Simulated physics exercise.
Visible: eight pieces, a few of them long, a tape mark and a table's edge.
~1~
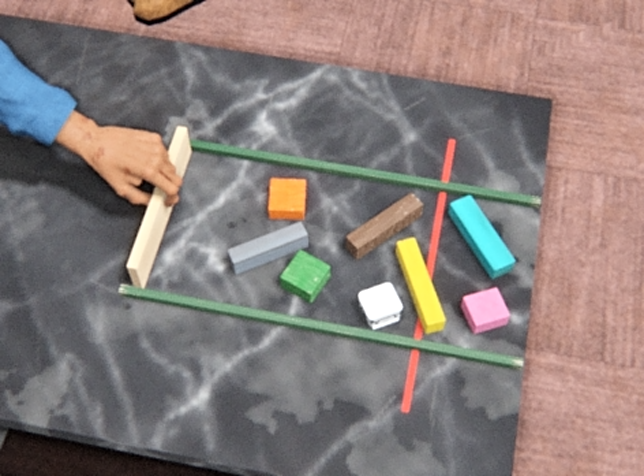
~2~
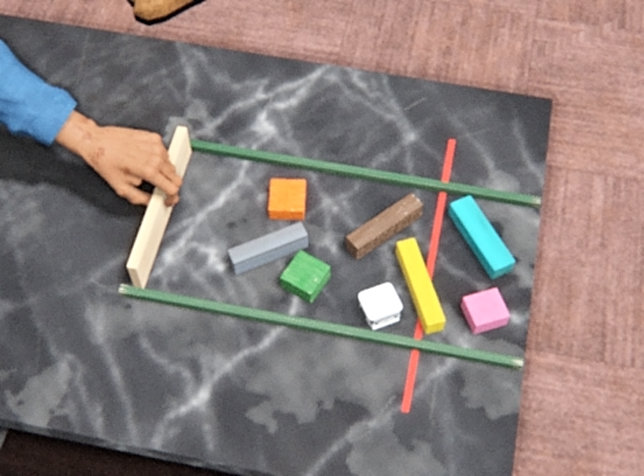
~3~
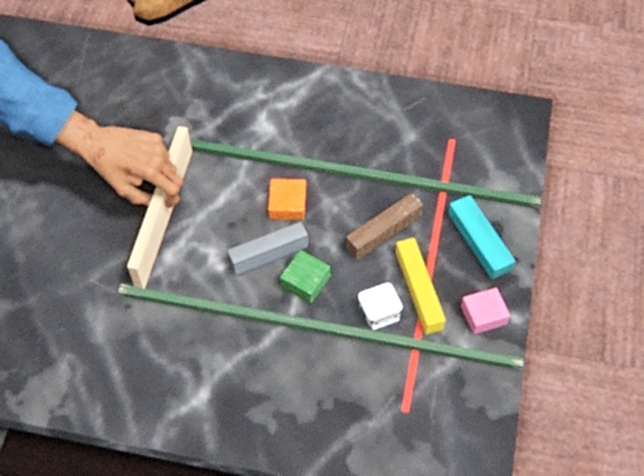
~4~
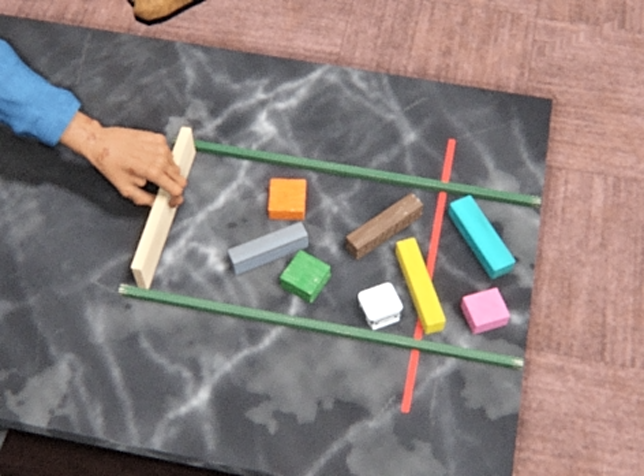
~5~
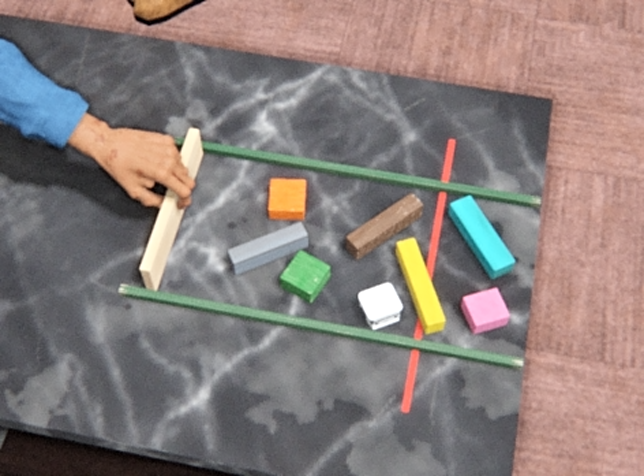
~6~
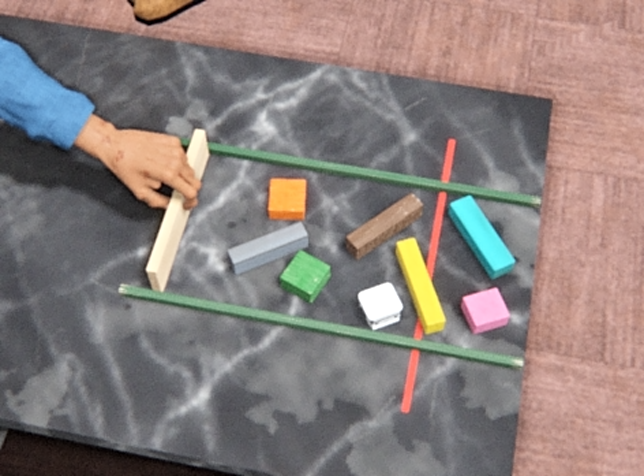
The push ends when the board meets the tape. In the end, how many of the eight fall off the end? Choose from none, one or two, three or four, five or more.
Final count: One or two.
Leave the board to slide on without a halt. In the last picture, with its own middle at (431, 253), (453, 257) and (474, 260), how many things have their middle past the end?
1; 3; 5.
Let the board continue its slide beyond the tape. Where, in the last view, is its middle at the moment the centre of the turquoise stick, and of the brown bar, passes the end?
I reckon its middle sits around (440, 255) and then around (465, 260).
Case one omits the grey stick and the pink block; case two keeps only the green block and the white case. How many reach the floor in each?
The count is 0 in the first case and 0 in the second.
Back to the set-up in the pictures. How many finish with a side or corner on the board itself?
3 end up touching it.
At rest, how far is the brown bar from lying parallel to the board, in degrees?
I'd put it at about 10°.
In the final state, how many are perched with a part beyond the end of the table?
It would come to 2.
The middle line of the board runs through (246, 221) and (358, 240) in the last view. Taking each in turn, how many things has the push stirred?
The first number is 1, the next one 6.
Soon after, none off yet; pink block at rest near (485, 311); turquoise stick at rest near (481, 237); yellow bar at rest near (420, 285).
In the end, the number that fall off is one or two; gone, pink block.
